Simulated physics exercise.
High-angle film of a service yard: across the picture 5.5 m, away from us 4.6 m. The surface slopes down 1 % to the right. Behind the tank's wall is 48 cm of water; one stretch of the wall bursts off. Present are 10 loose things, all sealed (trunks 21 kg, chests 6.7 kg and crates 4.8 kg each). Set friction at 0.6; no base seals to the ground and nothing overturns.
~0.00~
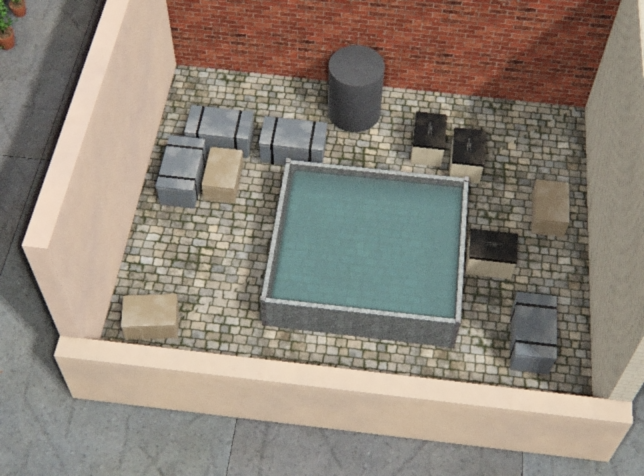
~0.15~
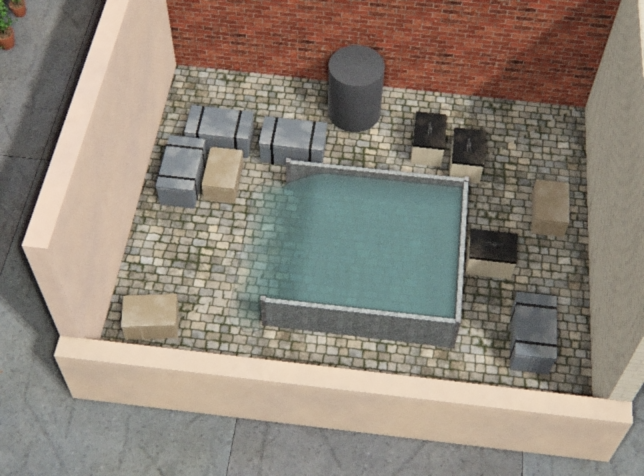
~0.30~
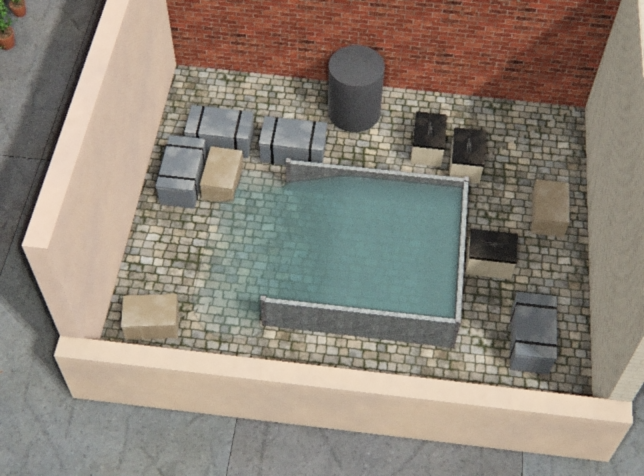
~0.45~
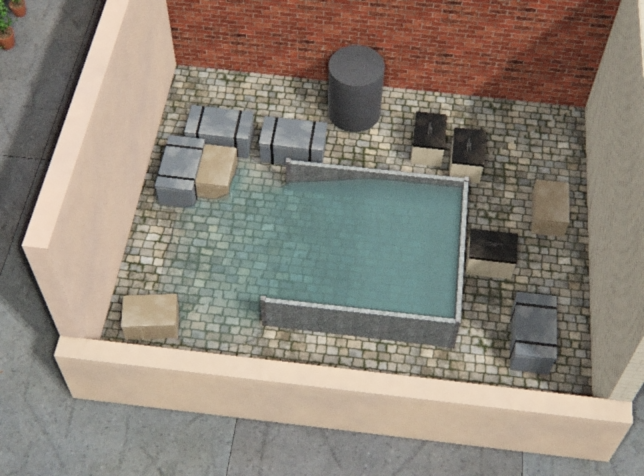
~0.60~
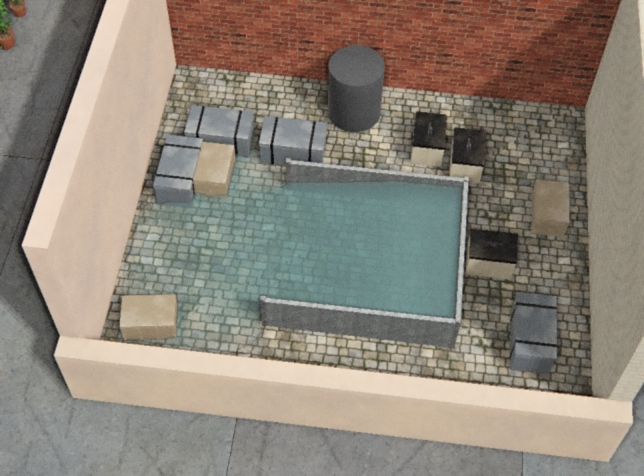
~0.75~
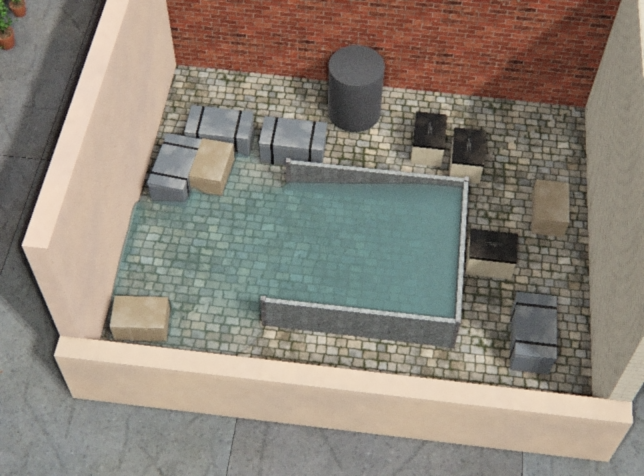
Square grey tank losing its left wall, water spreading left across cobbled yard and slightly shifting a few blocks near its edge.
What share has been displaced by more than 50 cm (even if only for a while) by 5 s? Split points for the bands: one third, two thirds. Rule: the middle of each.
I'd guess the moved share is a medium one, a third to two thirds.
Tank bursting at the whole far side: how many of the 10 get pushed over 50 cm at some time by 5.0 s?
The answer would then be 10.
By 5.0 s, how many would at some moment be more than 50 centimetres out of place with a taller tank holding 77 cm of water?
It would come to 8 of them.
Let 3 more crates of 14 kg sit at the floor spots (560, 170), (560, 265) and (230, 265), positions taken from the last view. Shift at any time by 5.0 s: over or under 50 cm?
The first comes out within the limit, the second within the limit, the third beyond the limit.
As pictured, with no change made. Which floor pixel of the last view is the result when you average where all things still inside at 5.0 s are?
Mean floor pixel: About (412, 203).
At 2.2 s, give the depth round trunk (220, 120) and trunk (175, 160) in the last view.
I'd put it at 5 cm and 17 cm respectively.
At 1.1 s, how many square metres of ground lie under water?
About 9.5 m2 is covered.
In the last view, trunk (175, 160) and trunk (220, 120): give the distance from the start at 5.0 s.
The first is off by 140 cm, the second by 120 cm.
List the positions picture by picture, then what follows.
The first picture shows a crate at (222, 167), on the bottom; a crate at (149, 310) rests on the ground; water covers 4.0 m2; 0 of 10 have shifted.
The second picture shows a crate at (222, 167) rests on the ground; a crate at (149, 310) rests on the ground; water covers 4.9 m2; 0 of 10 have shifted.
The third picture shows a crate at (221, 167), on the bottom; a crate at (149, 310), on the bottom; 5.9 m2 under water; 0 of 10 have shifted.
The fourth picture shows a crate at (216, 165) rests on the ground, 9 cm from its start; a crate at (149, 310) rests on the ground; 6.9 m2 under water; 1 of 10 have shifted.
The fifth picture shows a crate at (214, 162), on the bottom, 11 cm from its start; a crate at (148, 310) rests on the ground; 7.9 m2 under water; 1 of 10 have shifted.
The sixth picture shows a crate at (211, 159) floats, 14 cm from its start; a crate at (139, 312) rests on the ground, 11 cm from its start; 8.5 m2 under water; 3 of 10 have shifted.
After 1.1 s 0 of 10 are over 50 cm from their spots; 2 afloat.
After 2.2 s 3 of 10 are over 50 cm from their spots; 3 afloat.
After 3.5 s 4 of 10 are over 50 cm from their spots; 3 afloat.
After 5.0 s 4 of 10 are over 50 cm from their spots, and 4 have been at some point; 5 afloat.
